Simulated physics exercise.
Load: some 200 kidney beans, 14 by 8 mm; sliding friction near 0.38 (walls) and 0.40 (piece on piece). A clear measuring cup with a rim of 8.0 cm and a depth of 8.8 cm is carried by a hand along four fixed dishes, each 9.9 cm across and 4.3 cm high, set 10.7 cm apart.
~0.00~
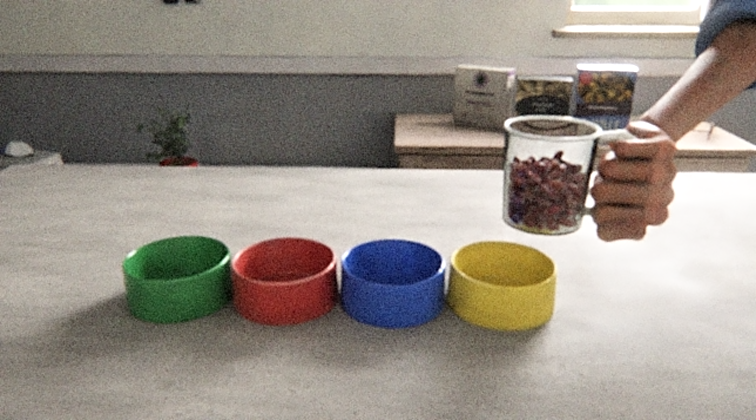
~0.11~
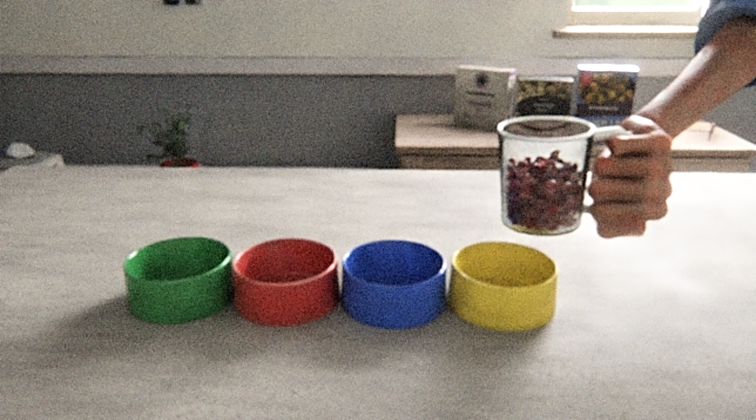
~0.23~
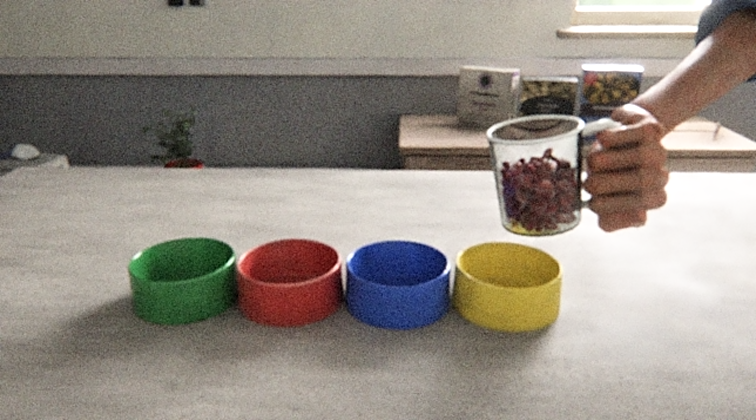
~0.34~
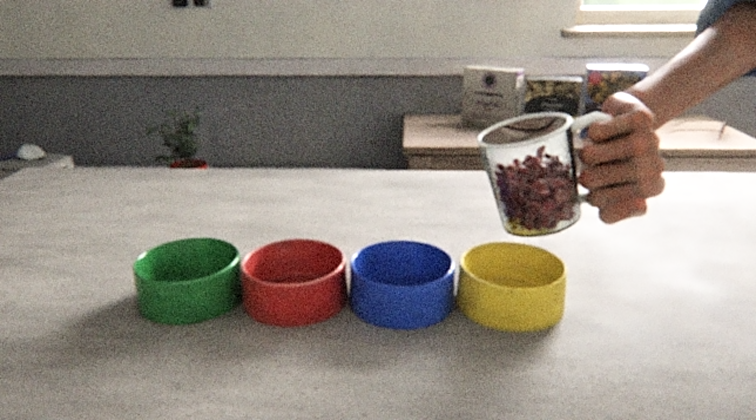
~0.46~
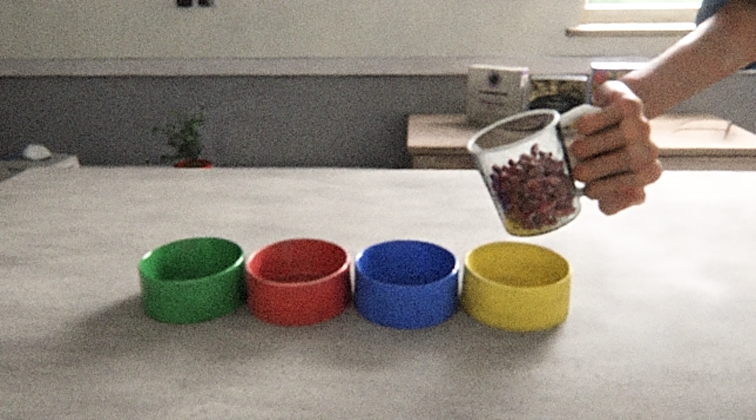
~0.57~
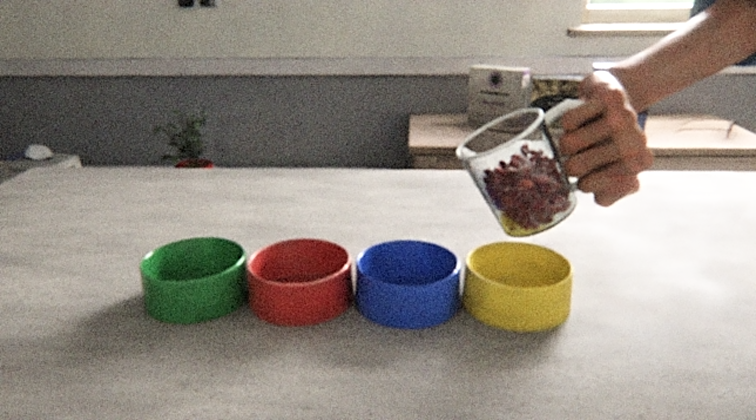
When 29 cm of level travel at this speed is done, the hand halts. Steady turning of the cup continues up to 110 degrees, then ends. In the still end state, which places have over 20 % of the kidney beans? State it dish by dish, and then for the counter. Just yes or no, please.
In short: Red yes, blue no, green no, yellow no, counter no.
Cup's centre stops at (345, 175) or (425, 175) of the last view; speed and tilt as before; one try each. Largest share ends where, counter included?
Try 1 - red; try 2 - blue.
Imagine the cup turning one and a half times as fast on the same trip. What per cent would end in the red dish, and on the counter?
Red 20, counter 10.
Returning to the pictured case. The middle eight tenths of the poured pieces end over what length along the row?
Some 7 centimetres.
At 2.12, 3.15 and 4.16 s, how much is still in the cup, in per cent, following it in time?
It goes roughly like this: 55, 0, 0 per cent.
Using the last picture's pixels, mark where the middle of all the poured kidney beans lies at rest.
About (303, 282).
Then, at 2.12 s, tilt 110 degrees; cup holds 55 %, red 30 %, blue 5 %.
After 3.15 s, tilt 110 degrees; cup holds 0 %, red 90 %, blue 5 %.
After 4.16 s, tilt 110 degrees; cup holds 0 %, red 90 %, blue 5 %.
At rest (4.5 s), red 90 %, blue 5 %, green 0 %, yellow 0 %, counter 5 %.
